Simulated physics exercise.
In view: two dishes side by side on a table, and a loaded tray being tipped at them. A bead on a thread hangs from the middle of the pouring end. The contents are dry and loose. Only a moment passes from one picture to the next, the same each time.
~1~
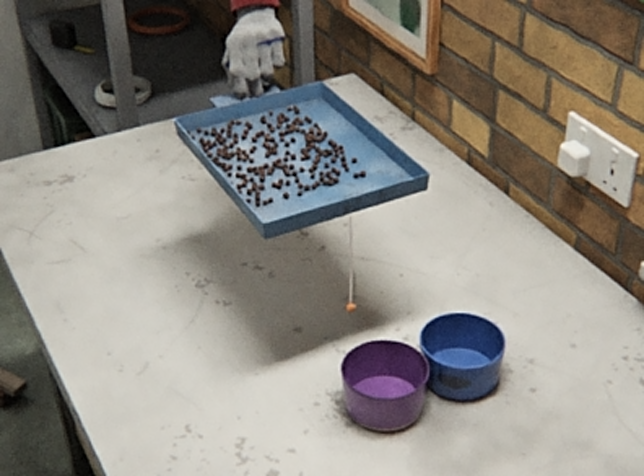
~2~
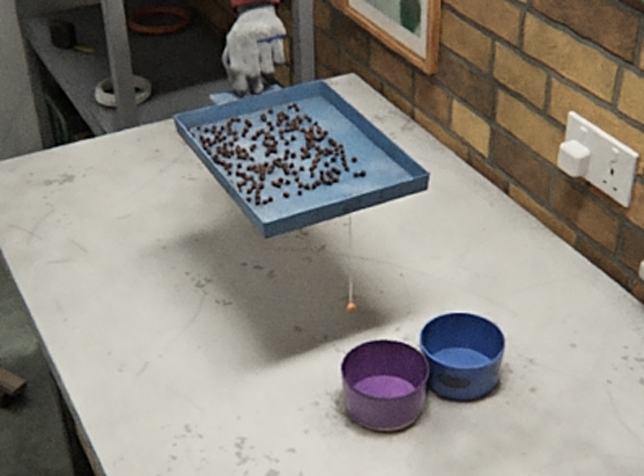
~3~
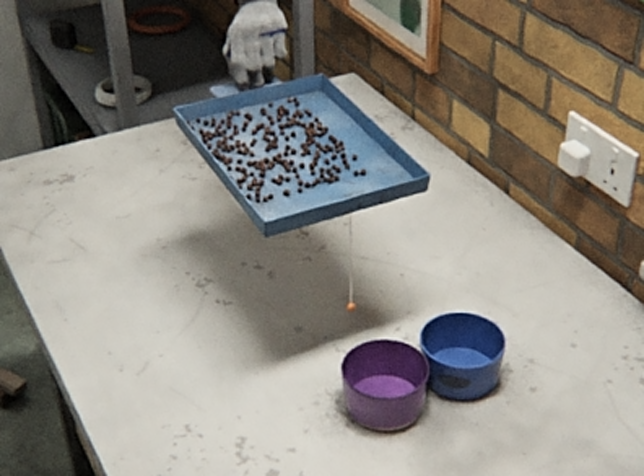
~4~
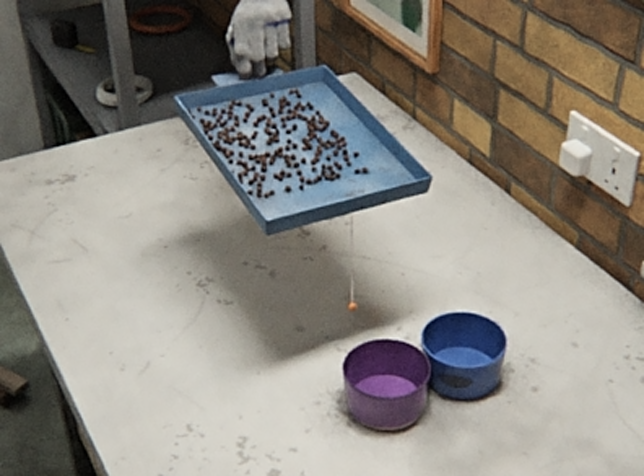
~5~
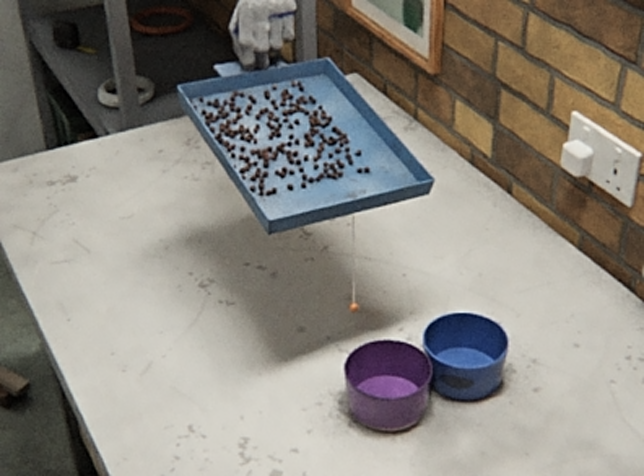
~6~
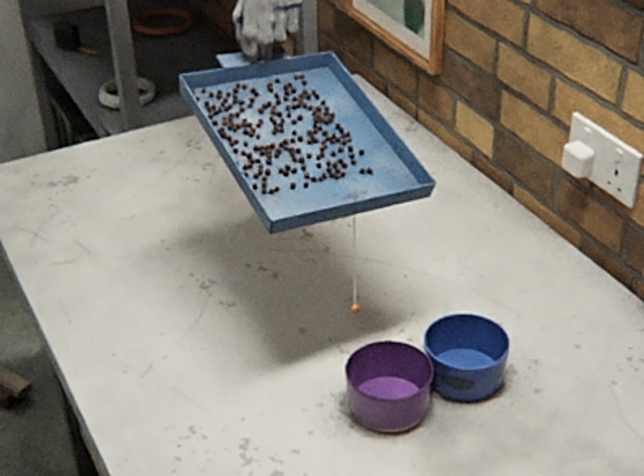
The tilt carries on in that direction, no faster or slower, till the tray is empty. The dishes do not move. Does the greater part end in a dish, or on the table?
The two hold under half of the load.
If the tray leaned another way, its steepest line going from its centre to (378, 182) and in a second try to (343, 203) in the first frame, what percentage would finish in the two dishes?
In turn 0 and 30 in a hundred.
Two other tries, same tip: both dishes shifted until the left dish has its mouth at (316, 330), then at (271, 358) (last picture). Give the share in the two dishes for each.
The first gives 60 %, the second 0 %.
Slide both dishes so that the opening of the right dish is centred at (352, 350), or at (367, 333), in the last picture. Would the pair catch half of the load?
One: Not half. Two: Below a half.
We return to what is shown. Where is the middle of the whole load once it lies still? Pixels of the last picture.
Around (436, 341).
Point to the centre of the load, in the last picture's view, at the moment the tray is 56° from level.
Around (393, 197).
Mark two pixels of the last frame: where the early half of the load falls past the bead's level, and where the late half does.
Around (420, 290) and then (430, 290).
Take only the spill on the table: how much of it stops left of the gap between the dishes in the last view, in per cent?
Roughly 50 in a hundred.
Shortly afterwards, tray tipped steeply; all but a few on the tray; only a few in the right dish; only a few in the air.
Next, tray tipped right over; all but a few on the tray; only a few in the right dish; only a few outside both; only a few in the air.
Some moments later, tray tipped past a quarter turn; a little in the right dish; all but a few outside both.
In the end, tray tipped past a quarter turn; none at all in the left dish; a little in the right dish; all but a few outside both.
